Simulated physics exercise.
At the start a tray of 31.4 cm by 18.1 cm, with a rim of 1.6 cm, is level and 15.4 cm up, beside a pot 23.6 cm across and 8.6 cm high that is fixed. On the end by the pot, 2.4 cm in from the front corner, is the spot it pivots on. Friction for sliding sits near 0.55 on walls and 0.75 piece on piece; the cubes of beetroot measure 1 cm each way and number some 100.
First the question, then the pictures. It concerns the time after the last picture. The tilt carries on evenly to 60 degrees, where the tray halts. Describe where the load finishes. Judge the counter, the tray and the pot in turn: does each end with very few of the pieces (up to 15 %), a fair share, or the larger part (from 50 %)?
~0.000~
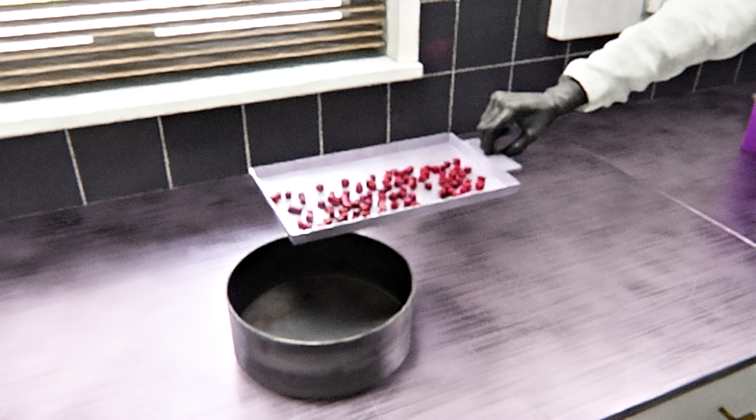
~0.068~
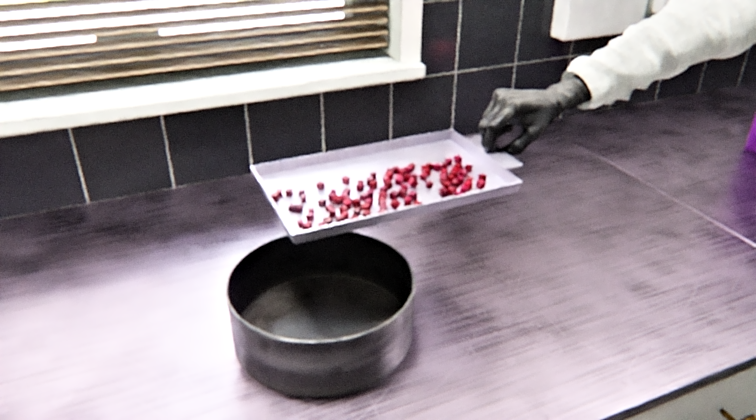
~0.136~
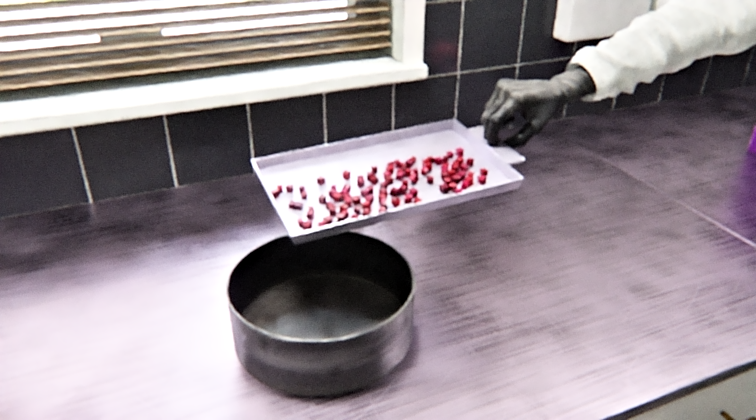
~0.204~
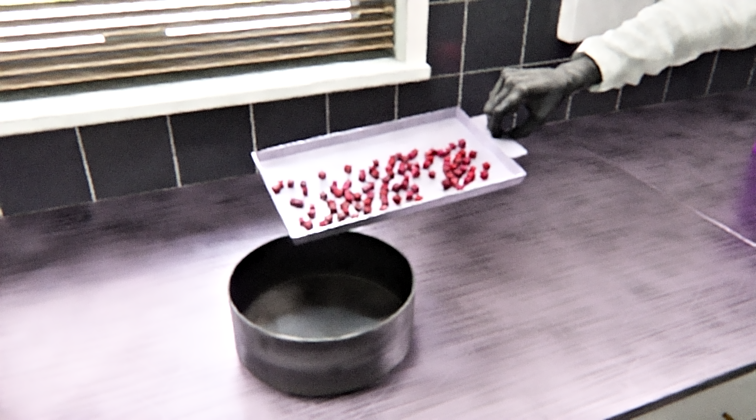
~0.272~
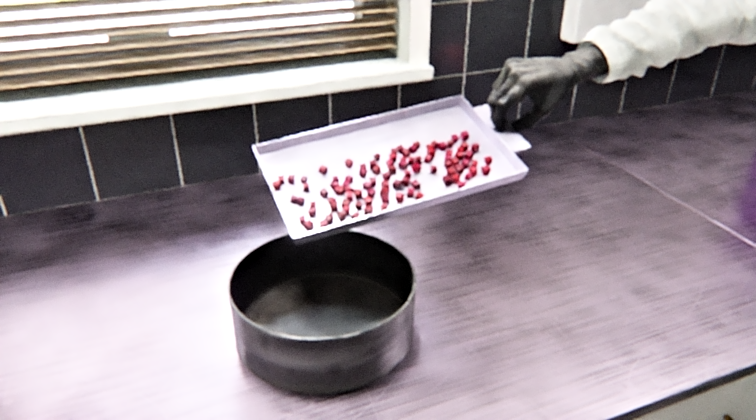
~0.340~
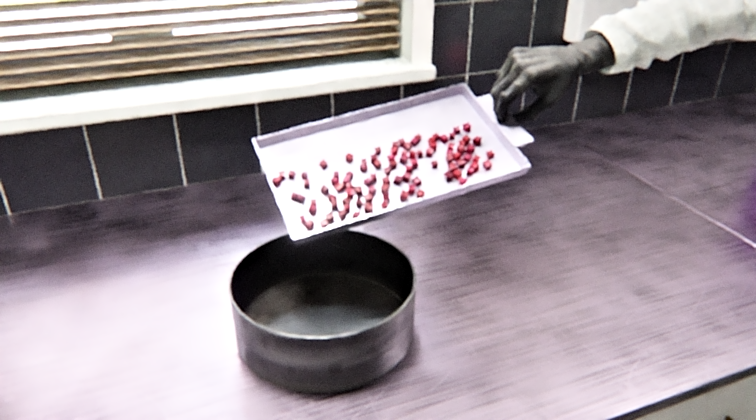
Counter: Very few. Tray: The larger part. Pot: Very few.
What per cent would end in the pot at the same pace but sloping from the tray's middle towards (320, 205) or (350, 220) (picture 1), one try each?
Approximately 25 percent, then 35 percent.
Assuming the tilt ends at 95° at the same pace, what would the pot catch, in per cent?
That comes out at some 75 per cent.
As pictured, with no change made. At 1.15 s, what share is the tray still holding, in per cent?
Roughly 90 per cent.
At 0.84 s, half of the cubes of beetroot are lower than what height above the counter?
Some 20 cm.
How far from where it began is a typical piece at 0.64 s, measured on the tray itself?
About 2 cm.
After 0.64 s, tilt 39 degrees; the tray holds 100 %, the pot 0 %.
Then, at 0.84 s, tilt 53 degrees; the tray holds 100 %, the pot 0 %.
Then, at 1.15 s, tilt 60 degrees; the tray holds 90 %, the pot 5 %.
By 2.3 s all is still; counter 5 %, tray 90 %, pot 5 %.
